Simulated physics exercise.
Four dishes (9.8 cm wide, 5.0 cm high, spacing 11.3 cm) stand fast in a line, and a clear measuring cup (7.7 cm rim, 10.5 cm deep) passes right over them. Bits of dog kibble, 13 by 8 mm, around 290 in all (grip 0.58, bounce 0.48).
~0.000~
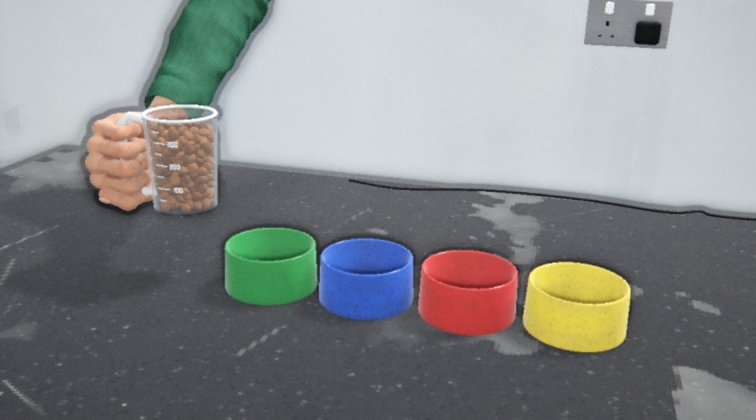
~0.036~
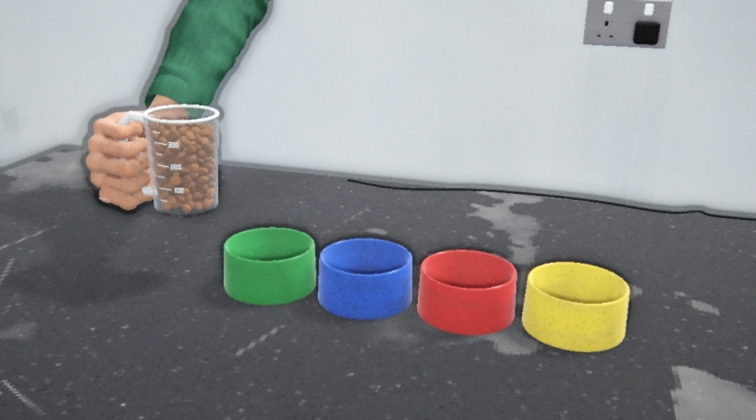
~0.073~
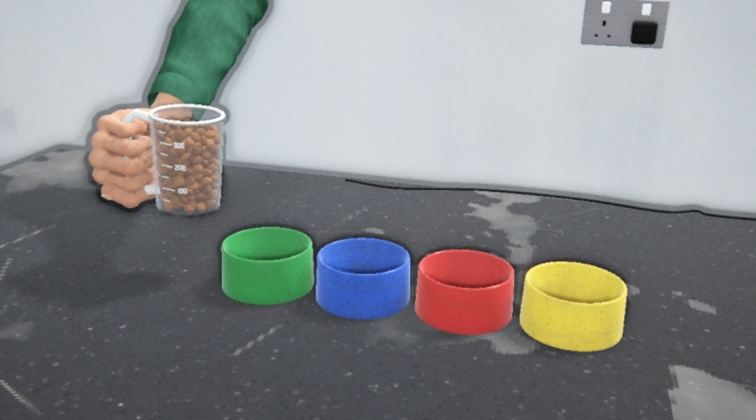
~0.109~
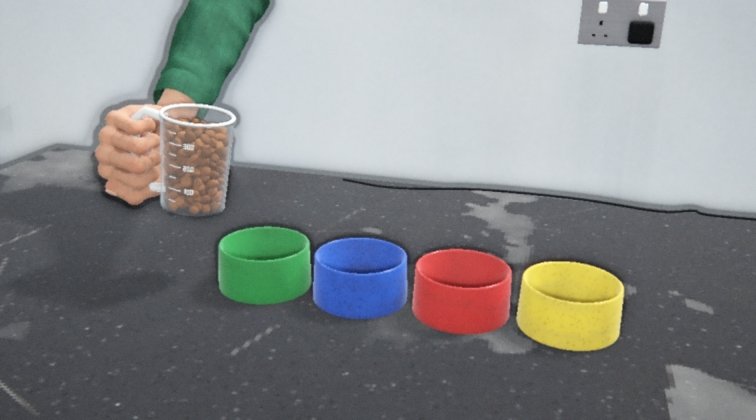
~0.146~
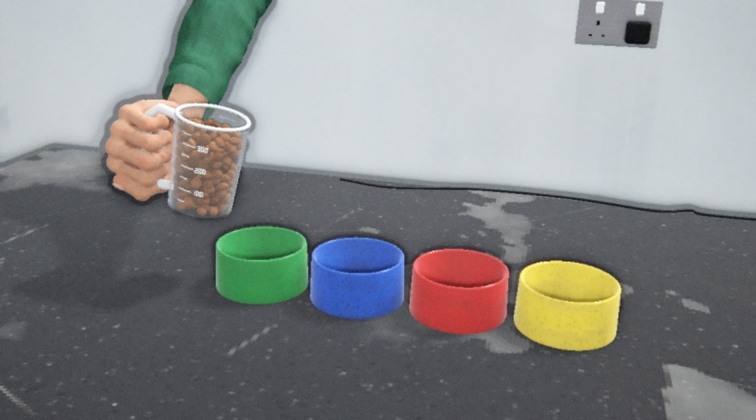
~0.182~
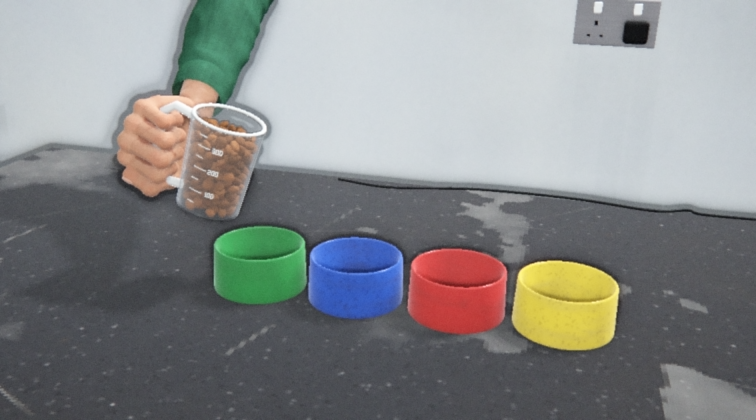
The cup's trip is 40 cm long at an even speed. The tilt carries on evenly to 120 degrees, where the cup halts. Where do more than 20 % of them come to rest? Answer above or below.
Red: Below, blue: Below, green: Below, yellow: Above, counter: Above.
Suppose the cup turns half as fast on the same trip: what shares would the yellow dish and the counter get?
In that case yellow 90; counter 10.
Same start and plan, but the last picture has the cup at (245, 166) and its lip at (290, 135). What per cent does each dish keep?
Red 0, blue 0, green 0, yellow 80.
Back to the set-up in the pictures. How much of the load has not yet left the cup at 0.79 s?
About 95 per cent.
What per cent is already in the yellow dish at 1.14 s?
Near 65 per cent so far.
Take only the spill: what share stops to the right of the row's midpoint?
About 100 per cent.
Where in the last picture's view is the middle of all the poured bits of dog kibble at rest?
Near (585, 312).
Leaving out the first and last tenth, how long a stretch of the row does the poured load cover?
About 16 cm.
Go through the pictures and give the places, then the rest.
Cup at (183, 160), tilt 0 degrees, lip at (212, 117), moved 0.0 cm; middle of the pieces at (187, 164); green dish at (271, 245); blue dish at (367, 257); red dish at (470, 270); yellow dish at (579, 283), in the first picture.
Cup at (184, 160), tilt 1 degrees, lip at (214, 117), moved 0.3 cm; middle of the pieces at (188, 165), in the second picture.
Cup at (188, 161), tilt 3 degrees, lip at (220, 119), moved 1.0 cm; middle of the pieces at (192, 165), in the third picture.
Cup at (195, 161), tilt 7 degrees, lip at (231, 122), moved 2.3 cm; middle of the pieces at (199, 166), in the fourth picture.
Cup at (207, 162), tilt 12 degrees, lip at (246, 127), moved 4.0 cm; middle of the pieces at (210, 167), in the fifth picture.
Cup at (219, 164), tilt 17 degrees, lip at (262, 133), moved 5.7 cm; middle of the pieces at (221, 169); green dish at (260, 243); blue dish at (356, 256); red dish at (459, 268); yellow dish at (568, 282). Its pace works out near 140 degrees a second; the hand travels 46 cm a second, in the sixth picture.
After 0.55 s, tilt 68 degrees; cup holds 100 %.
Then, at 0.79 s, tilt 101 degrees; cup holds 95 %, yellow 5 %.
Then, at 1.14 s, tilt 120 degrees; cup holds 5 %, yellow 65 %.
By 2.0 s all is still; red 0 %, blue 0 %, green 0 %, yellow 70 %, counter 30 %.
